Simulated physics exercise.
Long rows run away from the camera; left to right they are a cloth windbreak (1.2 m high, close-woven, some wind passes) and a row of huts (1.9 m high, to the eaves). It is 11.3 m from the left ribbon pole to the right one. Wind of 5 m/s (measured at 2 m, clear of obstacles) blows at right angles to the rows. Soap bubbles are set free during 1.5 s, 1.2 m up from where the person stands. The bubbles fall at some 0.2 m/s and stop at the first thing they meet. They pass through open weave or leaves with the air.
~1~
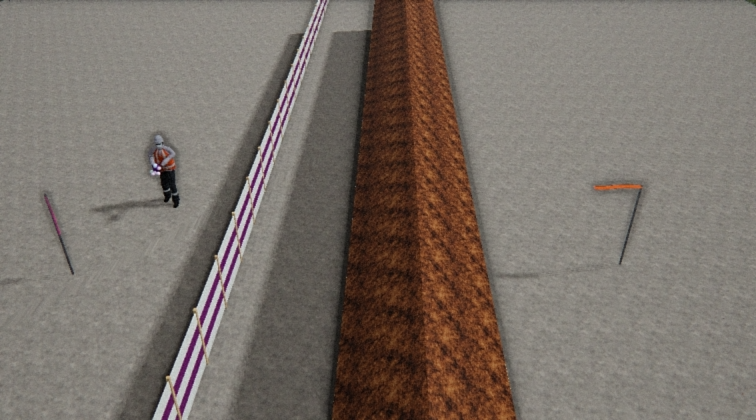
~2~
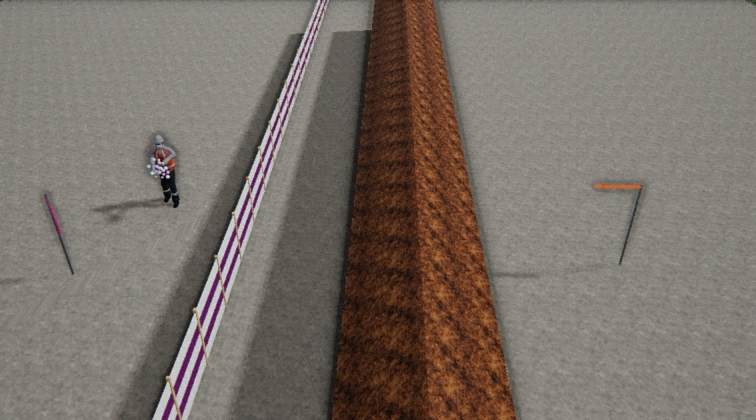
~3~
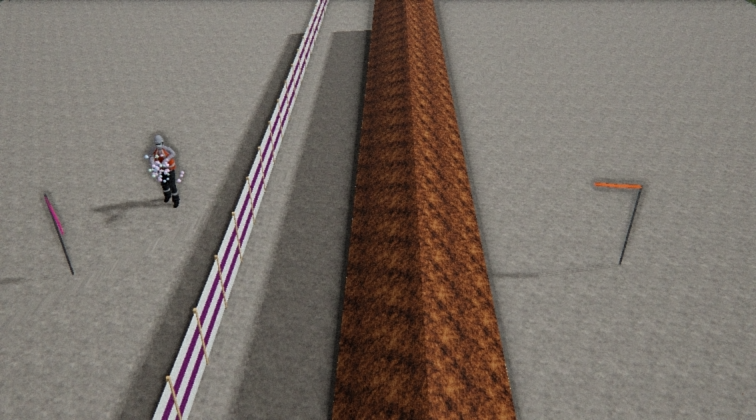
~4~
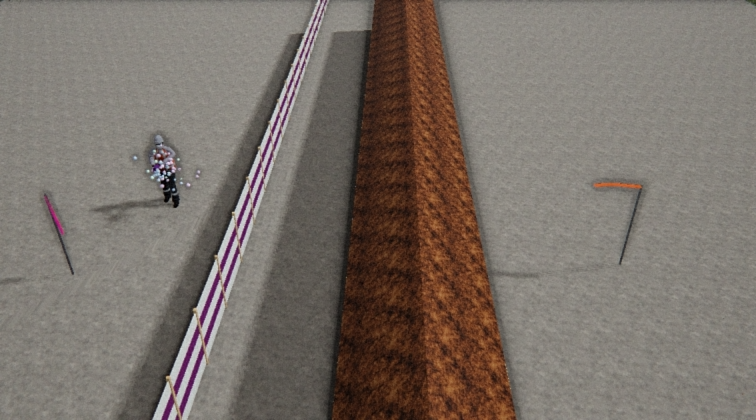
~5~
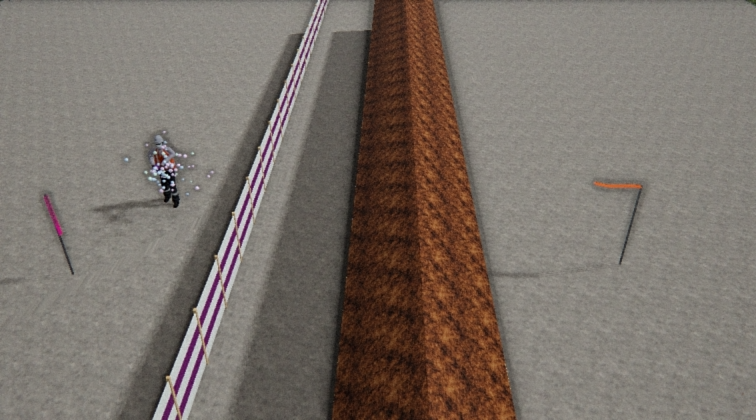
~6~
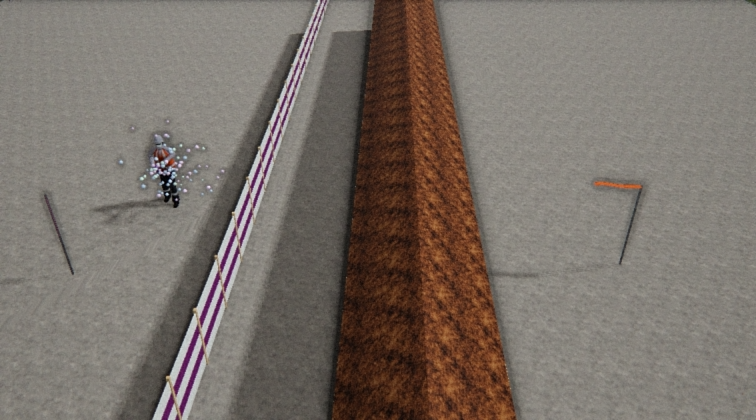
At first, a small cluster of pale bubbles sits against a person standing left of a white-and-purple striped cloth barrier and a long brown ridged structure. The bubbles then multiply and spread around the person, while the left ribbon hangs almost straight and the orange right one streams leftward, barely rippling.
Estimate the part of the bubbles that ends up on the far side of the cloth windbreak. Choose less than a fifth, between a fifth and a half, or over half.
It is between a fifth and a half that ends up on the far side.
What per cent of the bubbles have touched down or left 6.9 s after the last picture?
Near 30 %.
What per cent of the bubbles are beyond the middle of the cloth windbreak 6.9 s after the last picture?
Near 35 %.
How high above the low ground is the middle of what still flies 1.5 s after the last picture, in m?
Roughly 1.4 m up.
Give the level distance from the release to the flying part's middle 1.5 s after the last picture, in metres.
Roughly 1.0 m.
Then, 1.5 s after the last picture, 6 % is beyond the cloth windbreak; 4 % has touched down or left; the middle of what still flies is 1.3 m above the low ground, near (196, 165).
Then, 3.0 s after the last picture, 24 % is beyond the cloth windbreak; 9 % has touched down or left; the middle of what still flies is 1.6 m above the low ground, near (218, 157).
Then, 6.9 s after the last picture, 35 % is beyond the cloth windbreak; 32 % has touched down or left; the middle of what still flies is 1.7 m above the low ground, near (195, 152).
Then, 19.0 s after the last picture, 36 % is beyond the cloth windbreak; 82 % has touched down or left; the middle of what still flies is 1.3 m above the low ground, near (86, 172).
Then, 44.0 s after the last picture, 35 % is beyond the cloth windbreak; 99 % has touched down or left.
